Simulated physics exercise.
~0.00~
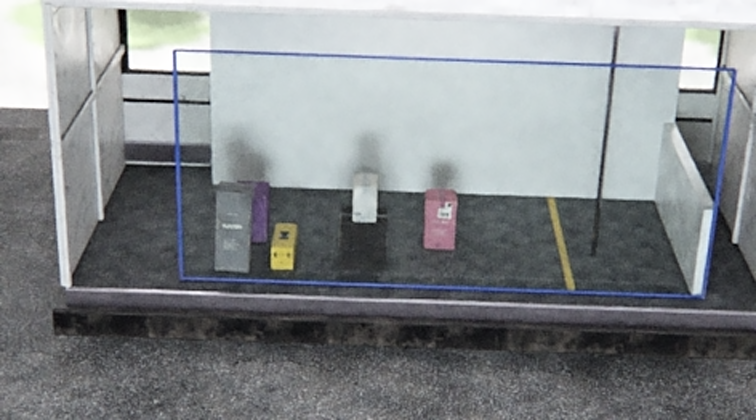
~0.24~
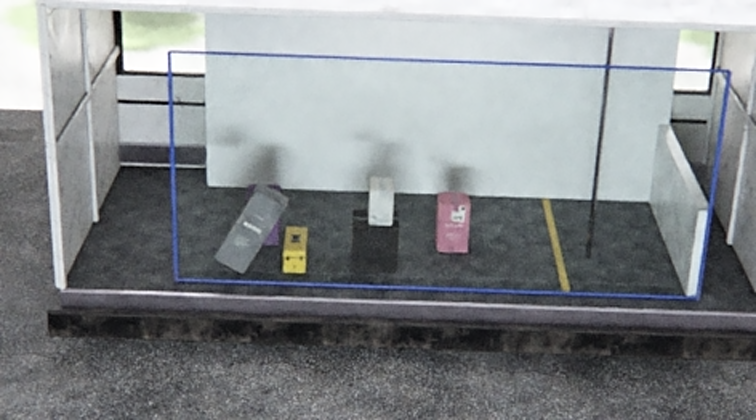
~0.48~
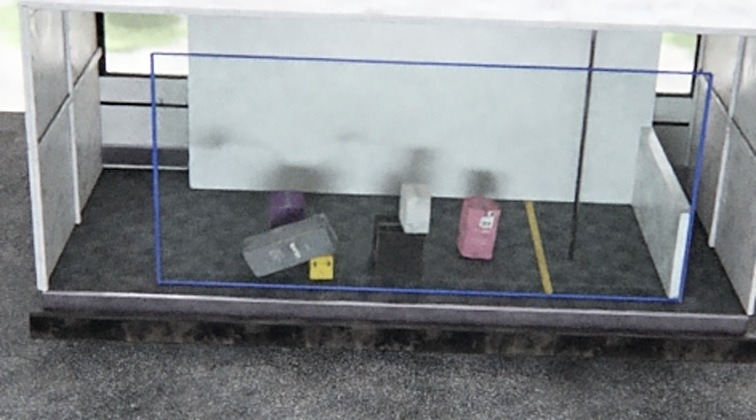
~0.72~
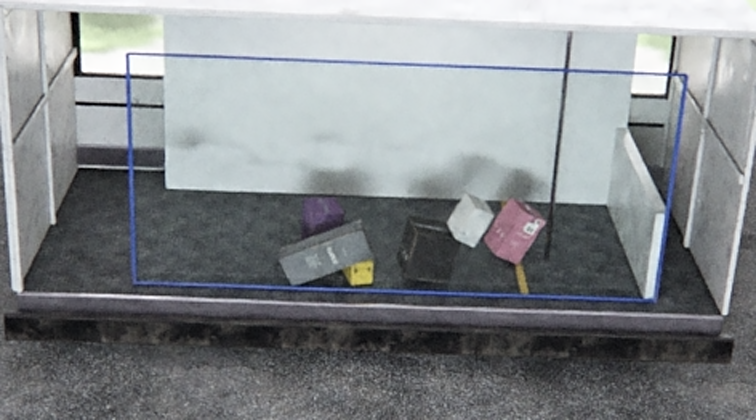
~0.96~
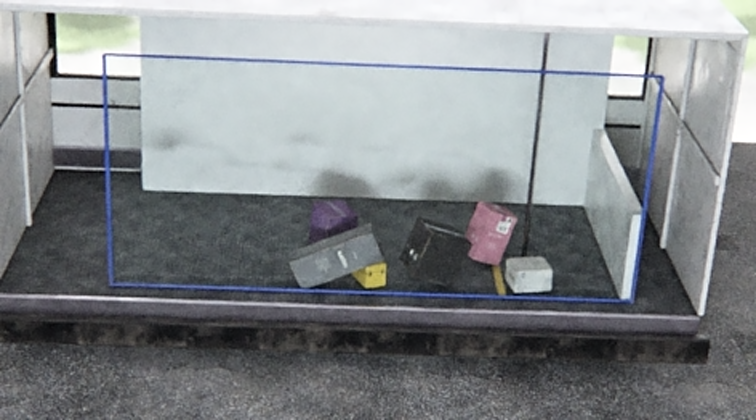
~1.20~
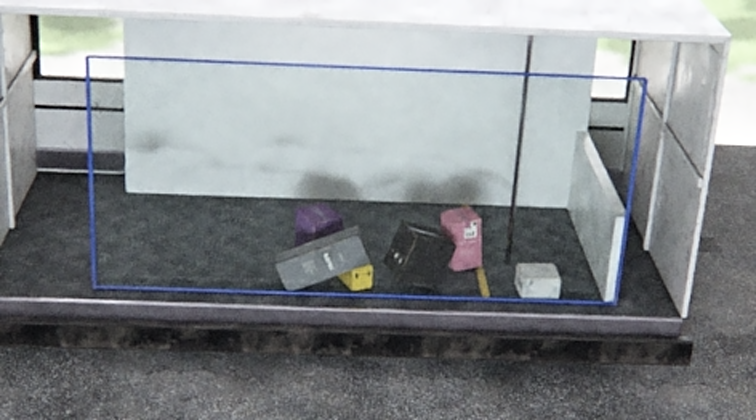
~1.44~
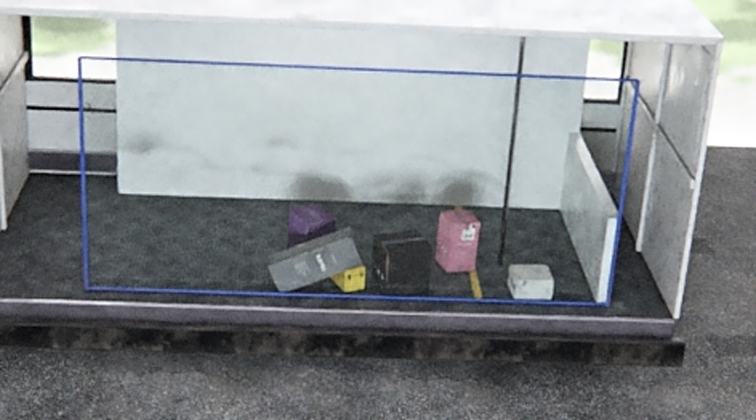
A grey box topples, a white carton tumbles past the yellow line, and everything settles.
